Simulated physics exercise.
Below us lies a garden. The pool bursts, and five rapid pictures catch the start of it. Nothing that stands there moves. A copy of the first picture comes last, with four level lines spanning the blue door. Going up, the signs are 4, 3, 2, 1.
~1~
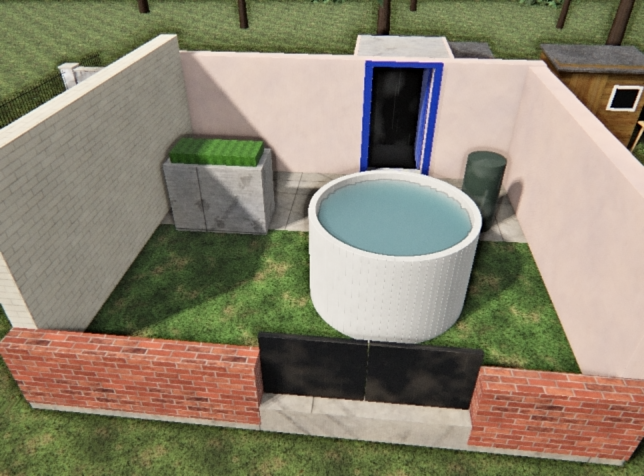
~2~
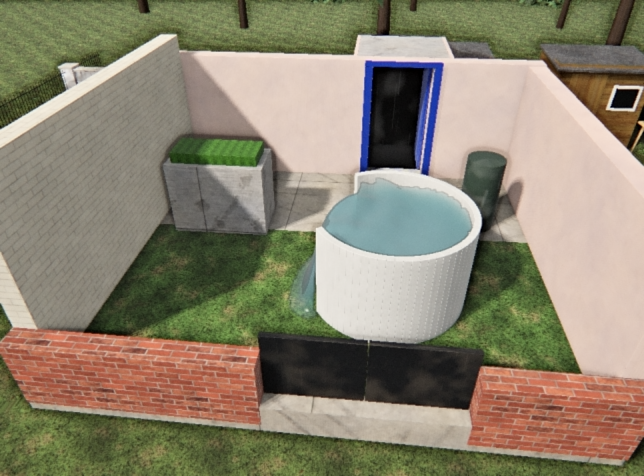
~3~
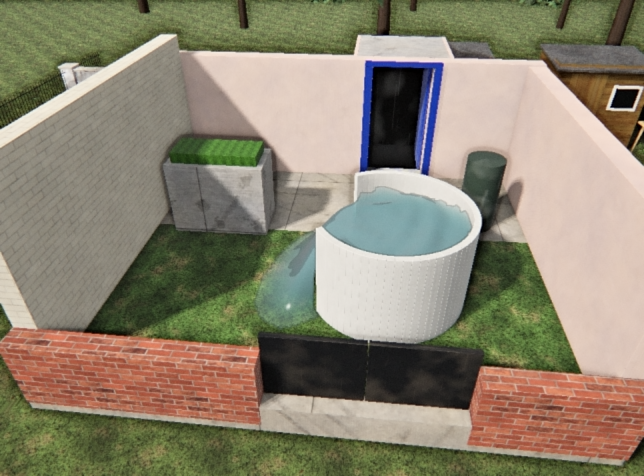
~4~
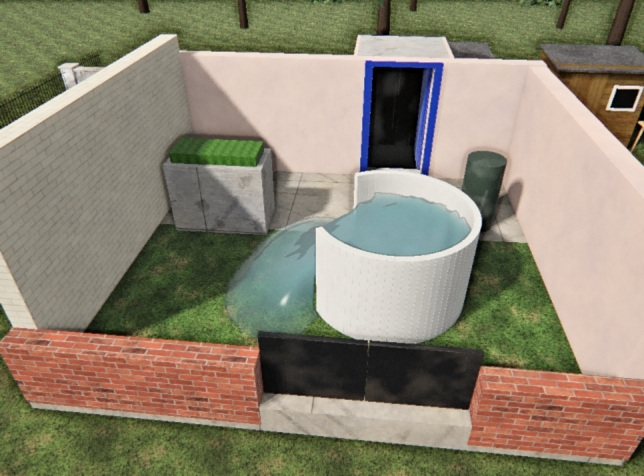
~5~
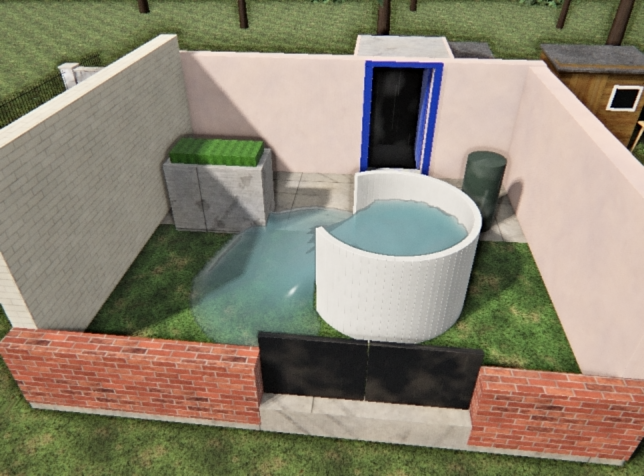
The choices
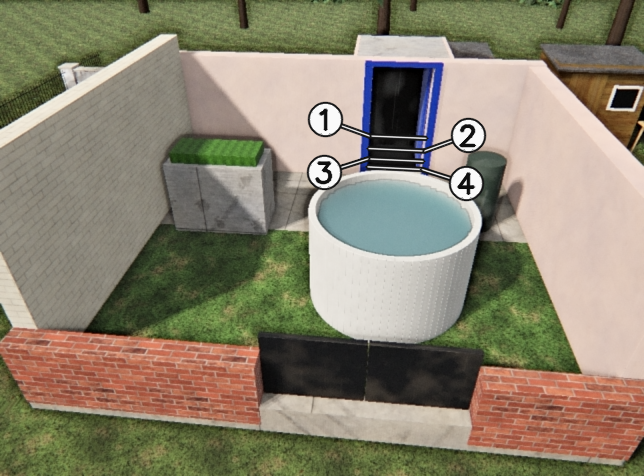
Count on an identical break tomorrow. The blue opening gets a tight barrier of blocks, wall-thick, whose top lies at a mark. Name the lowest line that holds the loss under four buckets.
Line 4.
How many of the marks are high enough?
All four.
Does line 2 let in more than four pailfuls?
No.
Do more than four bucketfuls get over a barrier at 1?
No.
On the marked copy, 1 at (397, 137); 2 at (396, 149); 3 at (395, 160); 4 at (394, 168); from the bottom up 4, 3, 2, 1.
With 1, nothing gets over.
With 2, nothing gets over.
With 3, nothing gets over.
With 4, nothing gets over.
